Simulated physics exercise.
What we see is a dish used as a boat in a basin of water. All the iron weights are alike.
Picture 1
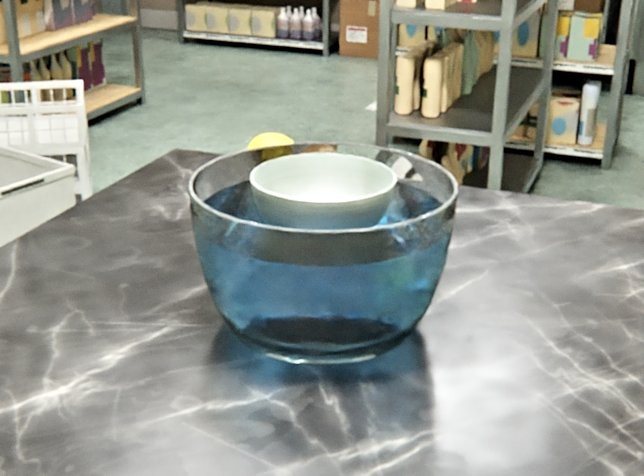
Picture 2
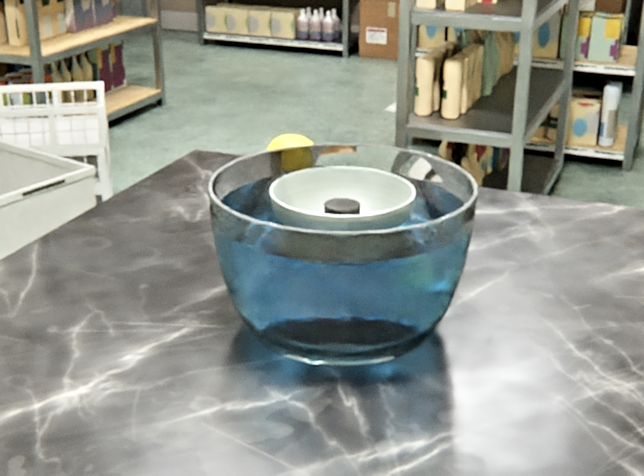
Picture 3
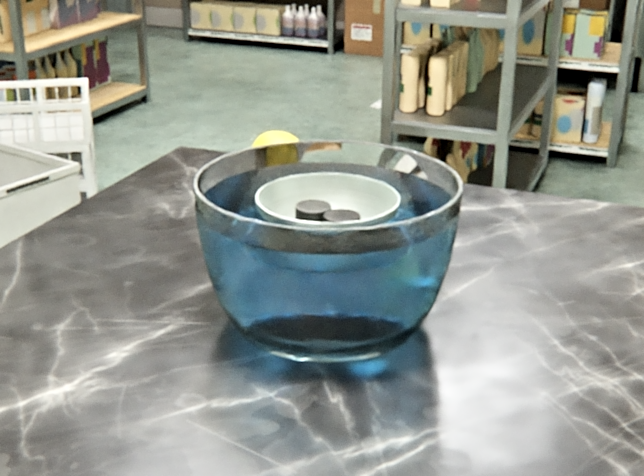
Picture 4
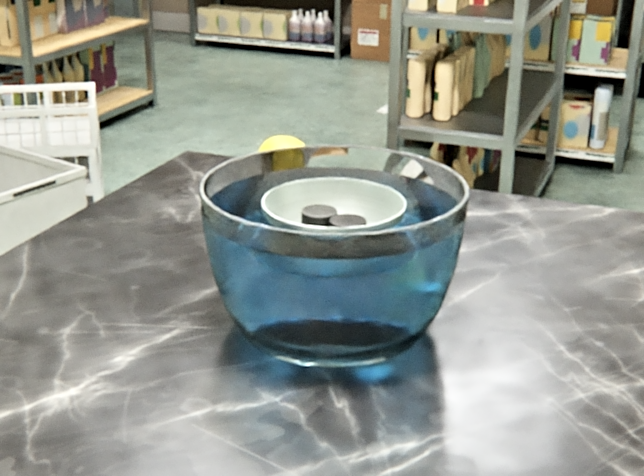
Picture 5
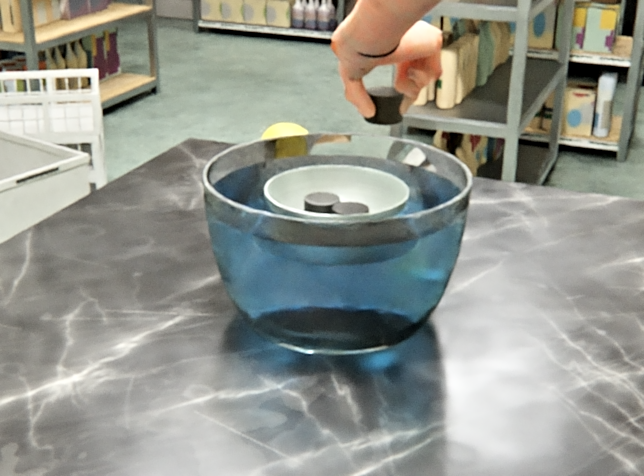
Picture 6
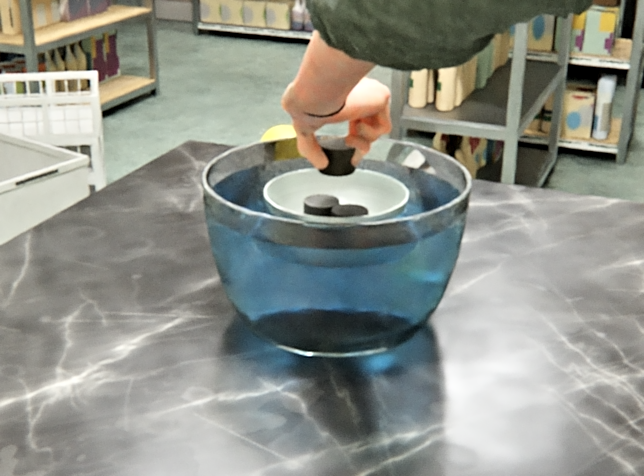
A small white dish floated in a glass bowl of blue water, sitting lower as one and then two dark discs appeared in it, and then a hand brought another disc in over the dish.
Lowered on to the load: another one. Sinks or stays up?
I bet it won't survive this one.
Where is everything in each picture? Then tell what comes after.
In the first frame, dish (323, 177) empty; most of its side above the surface.
In the second frame, dish (342, 192) with one aboard; about half of its side above the surface.
In the third frame, dish (328, 198) with two aboard; about a fifth of its side above the surface.
In the fourth frame, dish (334, 203) with two aboard; about a fifth of its side above the surface.
In the fifth frame, dish (337, 190) with two aboard; about a fifth of its side above the surface; the next iron weight in the hand at (384, 105).
In the sixth frame, dish (336, 193) with two aboard; about a fifth of its side above the surface; the next iron weight in the hand at (337, 157).
Soon after, the iron weight is in and the dish dips.
Later, water pours in over its edge.
In the end, the dish lies on the bottom with its load.
